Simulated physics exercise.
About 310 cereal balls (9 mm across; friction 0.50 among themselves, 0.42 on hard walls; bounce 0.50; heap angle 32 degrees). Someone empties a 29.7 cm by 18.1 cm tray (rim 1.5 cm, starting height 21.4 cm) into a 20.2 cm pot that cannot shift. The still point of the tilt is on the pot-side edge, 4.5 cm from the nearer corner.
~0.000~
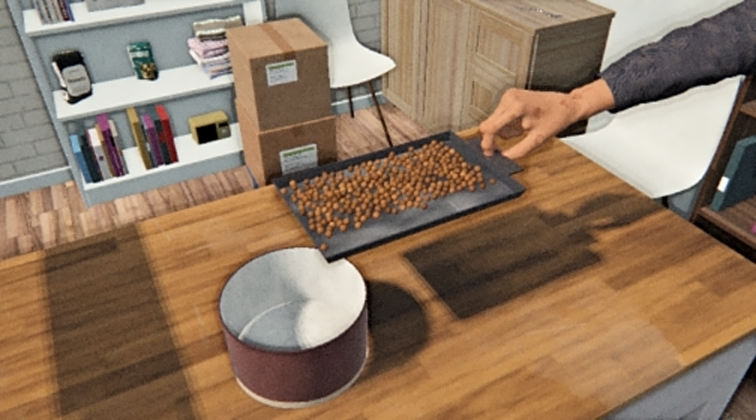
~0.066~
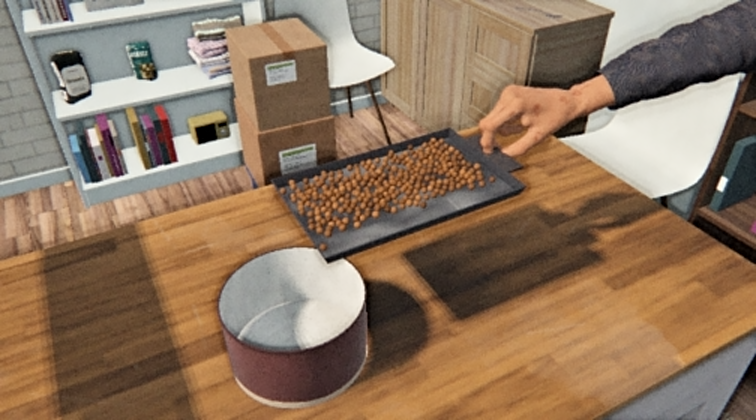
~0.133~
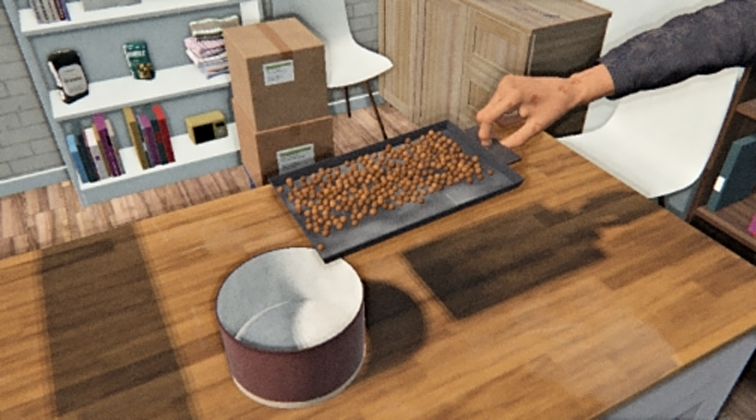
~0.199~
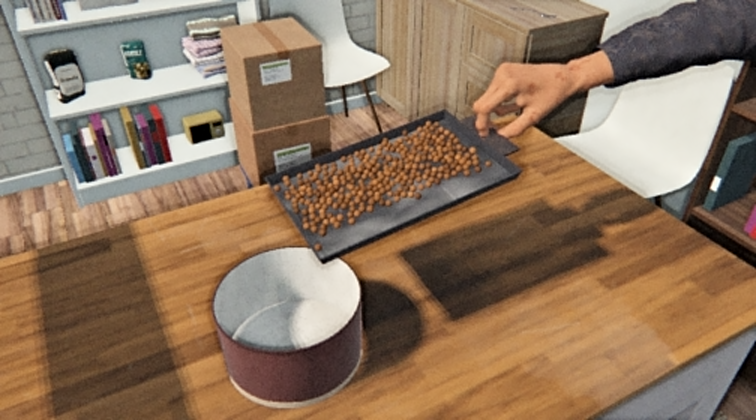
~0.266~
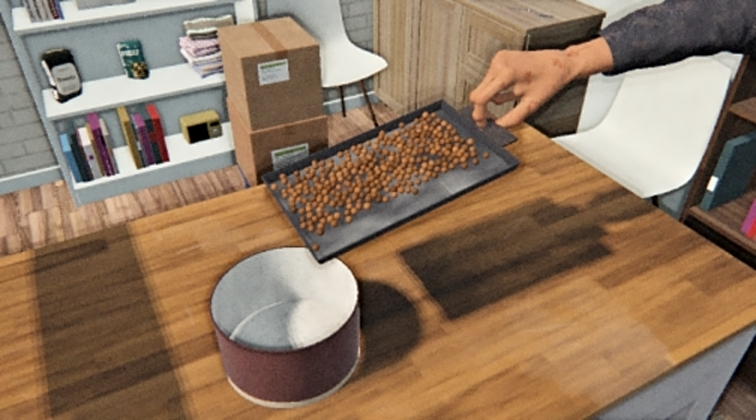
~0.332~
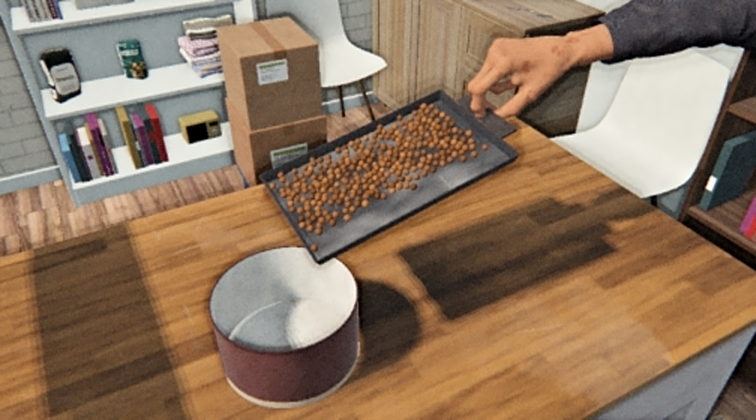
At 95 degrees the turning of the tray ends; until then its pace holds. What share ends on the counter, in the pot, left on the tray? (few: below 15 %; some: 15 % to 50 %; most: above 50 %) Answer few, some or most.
Counter: Few, pot: Most, tray: Few.
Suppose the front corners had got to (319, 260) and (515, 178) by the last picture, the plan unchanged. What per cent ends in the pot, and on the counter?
Pot 45, counter 55.
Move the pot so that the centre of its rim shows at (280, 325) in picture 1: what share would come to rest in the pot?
About 95 per cent.
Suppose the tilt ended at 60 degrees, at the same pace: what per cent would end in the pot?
In that case some 5 per cent.
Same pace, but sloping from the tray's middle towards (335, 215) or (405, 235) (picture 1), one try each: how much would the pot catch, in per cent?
Some 75 and 45 per cent.
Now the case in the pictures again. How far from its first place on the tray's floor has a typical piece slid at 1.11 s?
Roughly 8 cm.
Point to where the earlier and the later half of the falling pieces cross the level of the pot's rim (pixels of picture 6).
First near (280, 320), later near (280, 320).
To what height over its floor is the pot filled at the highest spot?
Some 2.5 cm.
After 1.11 s, tilt 51 degrees; the tray holds 100 %, the pot 0 %.
Then, at 1.63 s, tilt 77 degrees; the tray holds 95 %, the pot 5 %.
Then, at 2.21 s, tilt 95 degrees; the tray holds 0 %, the pot 90 %.
By 2.9 s all is still; counter 10 %, pot 95 %, tray 0 %.
